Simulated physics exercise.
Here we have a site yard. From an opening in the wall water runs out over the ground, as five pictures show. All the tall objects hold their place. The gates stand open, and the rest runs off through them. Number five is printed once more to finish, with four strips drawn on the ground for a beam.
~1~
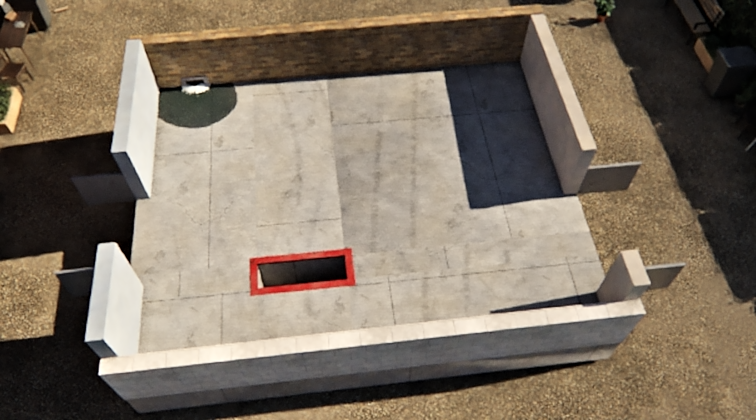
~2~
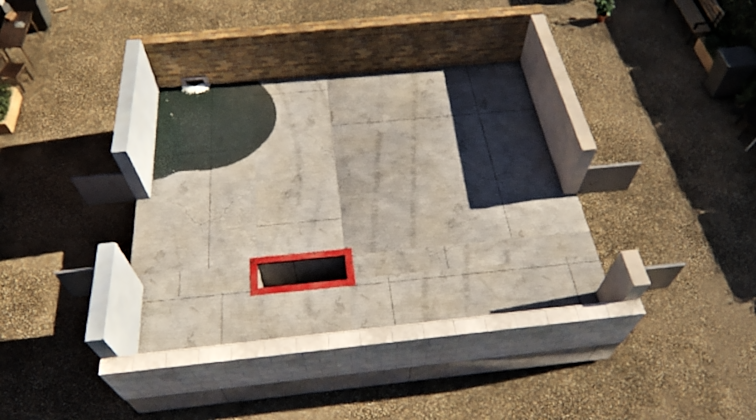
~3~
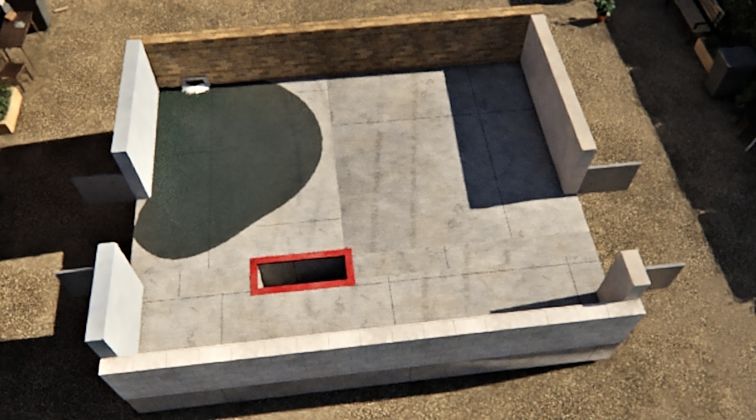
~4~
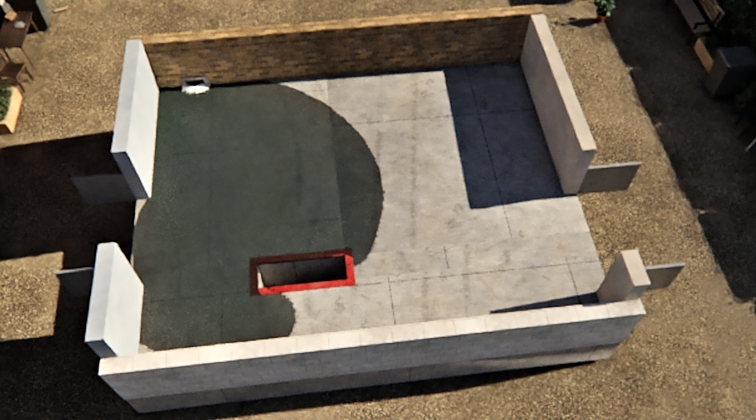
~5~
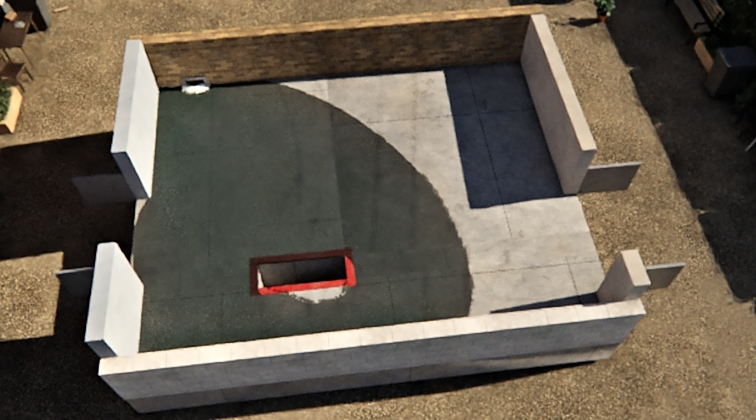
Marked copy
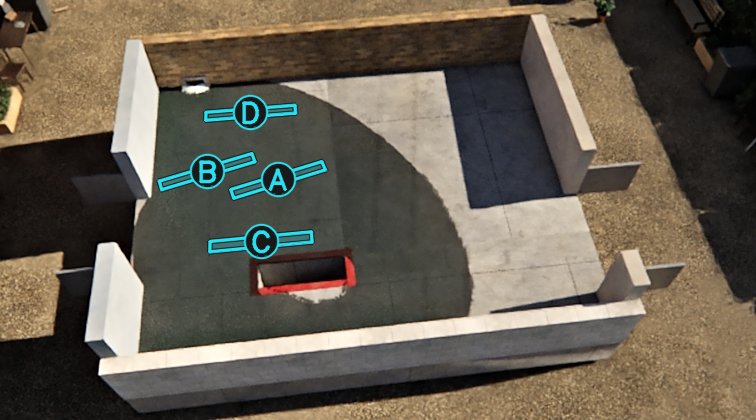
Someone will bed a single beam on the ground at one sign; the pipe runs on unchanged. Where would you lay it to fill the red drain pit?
The best position is D.
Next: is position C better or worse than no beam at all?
Position C is worse.
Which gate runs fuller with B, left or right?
More leaves on the right.
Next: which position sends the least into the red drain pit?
That would be C.
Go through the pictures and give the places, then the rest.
Outfall at (195, 82); red drain pit at (302, 272); open gate at (579, 241); open gate at (147, 240); water covers 3 % of the ground and shows as far out as (199, 123); red drain pit still dry.
Water covers 10 % of the ground and shows as far out as (224, 164); red drain pit still dry.
Water covers 23 % of the ground and shows as far out as (194, 250); red drain pit still dry.
Water covers 42 % of the ground and shows as far out as (273, 319); red drain pit taking water.
Water covers 55 % of the ground and shows as far out as (448, 287); red drain pit taking water.
On the marked copy, A from (232, 193) to (323, 165); B from (160, 185) to (253, 157); C from (209, 246) to (311, 236); D from (205, 116) to (295, 109).
Choosing A, about 17 % of the stream runs into the red drain pit, about 83 % out by the gates.
Choosing B, about 14 % of the stream runs into the red drain pit, about 85 % out by the gates.
Choosing C, about 8 % of the stream runs into the red drain pit, about 91 % out by the gates.
Choosing D, about 25 % of the stream runs into the red drain pit, about 74 % out by the gates.
